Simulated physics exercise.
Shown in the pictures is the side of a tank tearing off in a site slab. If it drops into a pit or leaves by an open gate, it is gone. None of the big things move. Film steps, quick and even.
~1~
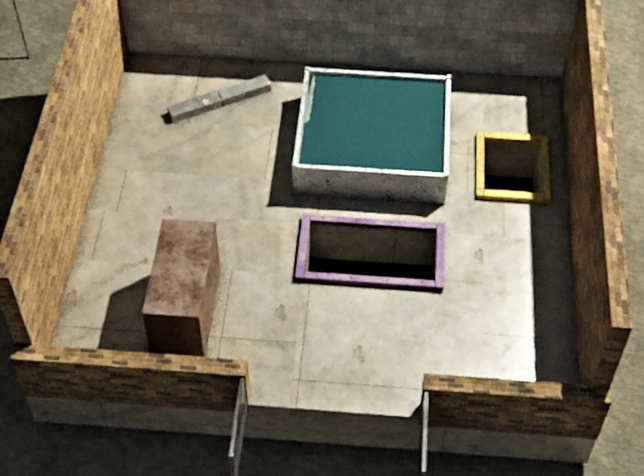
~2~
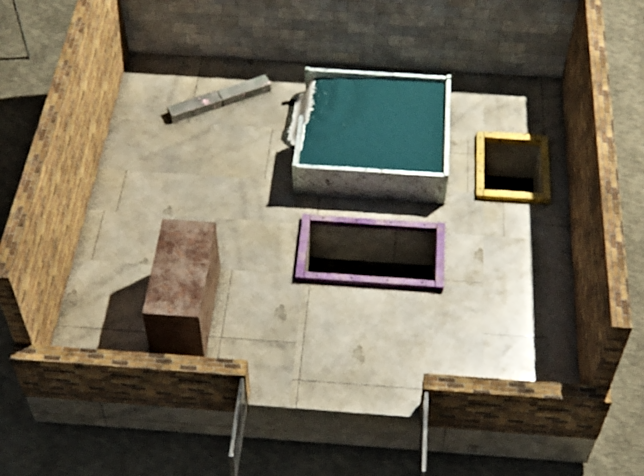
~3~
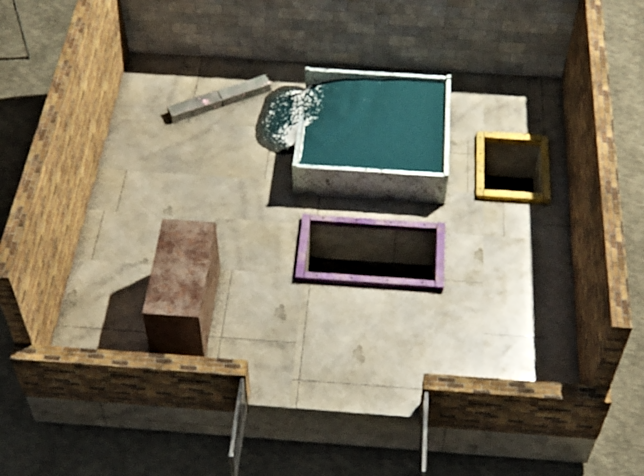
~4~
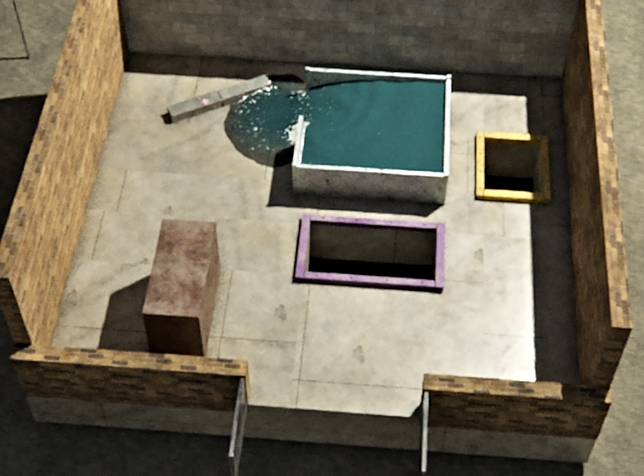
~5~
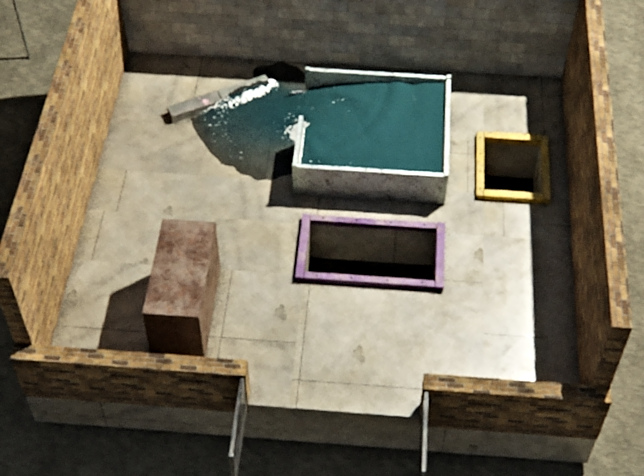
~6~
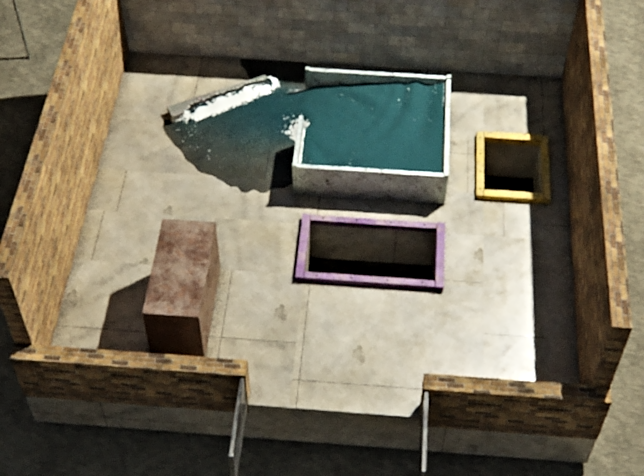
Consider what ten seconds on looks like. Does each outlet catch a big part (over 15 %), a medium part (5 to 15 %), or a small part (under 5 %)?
Parts caught - gate: A small part; yellow pit: A small part; purple pit: A small part.
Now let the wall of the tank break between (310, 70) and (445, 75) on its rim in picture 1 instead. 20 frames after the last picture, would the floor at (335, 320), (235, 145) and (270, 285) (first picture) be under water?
The first would be still unwetted, the second drenched and the third still unwetted.
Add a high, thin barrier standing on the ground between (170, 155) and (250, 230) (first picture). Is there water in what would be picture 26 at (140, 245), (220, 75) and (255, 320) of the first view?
Swamped; swamped; spared.
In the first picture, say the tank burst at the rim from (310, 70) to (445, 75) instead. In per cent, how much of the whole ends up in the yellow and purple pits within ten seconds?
The yellow pit gets 6 per cent and the purple pit 0 per cent.
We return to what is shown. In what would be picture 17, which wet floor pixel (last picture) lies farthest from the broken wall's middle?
The wet point farthest out is around (62, 308).
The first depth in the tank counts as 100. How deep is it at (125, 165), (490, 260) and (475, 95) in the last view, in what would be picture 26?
Estimated readings in sequence: 25, 0, 0 percent.
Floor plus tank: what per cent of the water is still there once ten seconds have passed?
My figure is close to 98 percent.
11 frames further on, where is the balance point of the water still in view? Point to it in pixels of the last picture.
It is near (298, 141).
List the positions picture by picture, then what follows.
In the first frame, the open tank at (374, 124) is whole and still.
In the second frame, water pours out at (306, 114) and has run to (301, 96).
In the third frame, the front is at (284, 90), out from the gap at (306, 114).
In the fourth frame, the front is at (230, 127), out from the gap at (306, 115).
In the fifth frame, the front is at (198, 119), out from the gap at (306, 115).
In the sixth frame, the front is at (170, 128), out from the gap at (306, 114).
A moment on, water covers 20 % of the floor; the gate 0 %, the yellow pit 0 %, the purple pit 0 %.
Next, water covers 30 % of the floor; the gate 0 %, the yellow pit 0 %, the purple pit 0 %.
Then, water covers 40 % of the floor; the gate 0 %, the yellow pit 0 %, the purple pit 0 %.
Later, water covers 60 % of the floor; the gate 0 %, the yellow pit 0 %, the purple pit 0 %.
In the end, water covers 85 % of the floor; the gate 2 %, the yellow pit 0 %, the purple pit 0 %.
